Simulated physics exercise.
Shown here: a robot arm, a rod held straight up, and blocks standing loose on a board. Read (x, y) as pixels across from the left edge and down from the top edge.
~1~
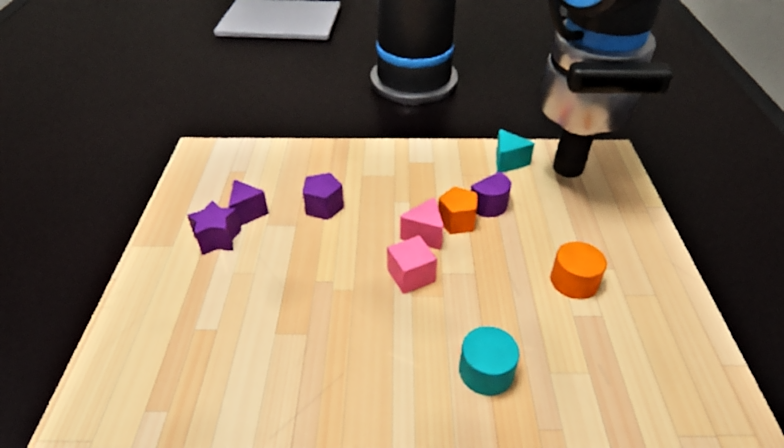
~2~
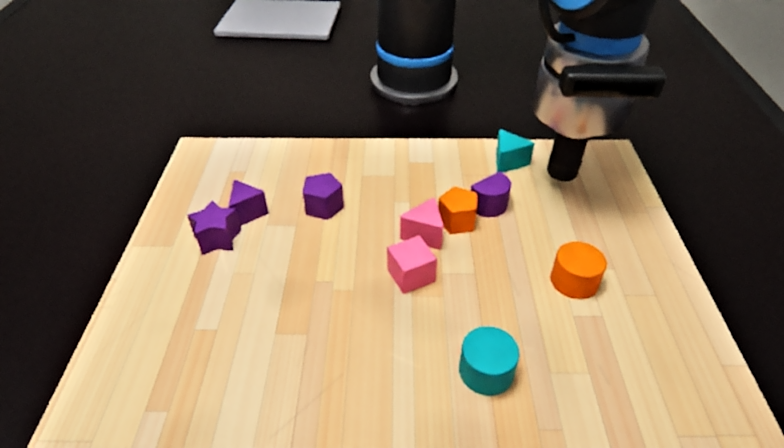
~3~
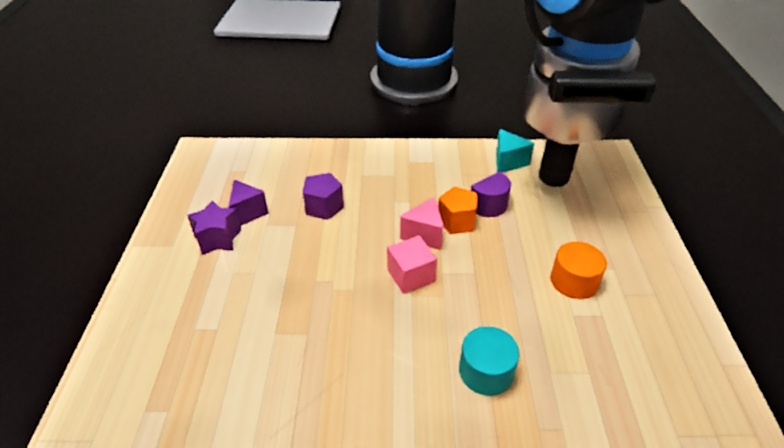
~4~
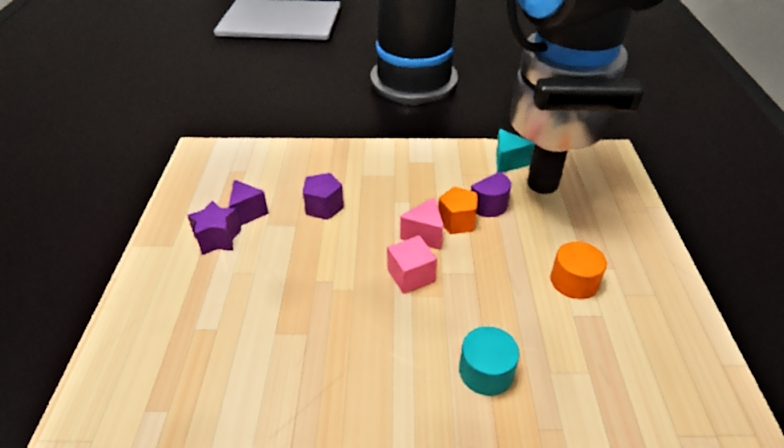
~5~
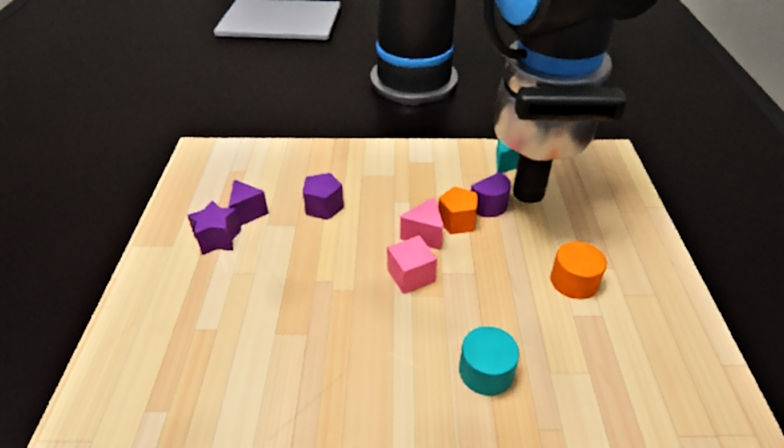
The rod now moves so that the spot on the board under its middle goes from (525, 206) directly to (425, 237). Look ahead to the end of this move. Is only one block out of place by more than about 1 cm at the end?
I expect not.
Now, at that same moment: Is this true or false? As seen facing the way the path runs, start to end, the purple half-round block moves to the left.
False
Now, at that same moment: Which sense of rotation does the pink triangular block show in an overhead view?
Verdict: Counterclockwise.
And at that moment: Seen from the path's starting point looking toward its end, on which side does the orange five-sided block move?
Goes right.
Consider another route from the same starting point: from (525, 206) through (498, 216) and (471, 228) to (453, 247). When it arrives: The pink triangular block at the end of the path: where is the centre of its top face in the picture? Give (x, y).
The answer is (402, 217).
What follows on the original path. One third of the way, rod at (494, 204); orange five-sided block at (454, 201); purple half-round block at (468, 180).
Two thirds of the way, rod at (460, 214); pink triangular block at (406, 218), turned 30° anticlockwise; orange five-sided block at (427, 202); purple half-round block at (463, 179), turned 20° clockwise.
At the end, rod at (426, 224); pink square block still; pink triangular block at (368, 225), turned 45° anticlockwise; orange five-sided block at (393, 207), turned 10° clockwise; purple half-round block at (463, 179), turned 20° clockwise.
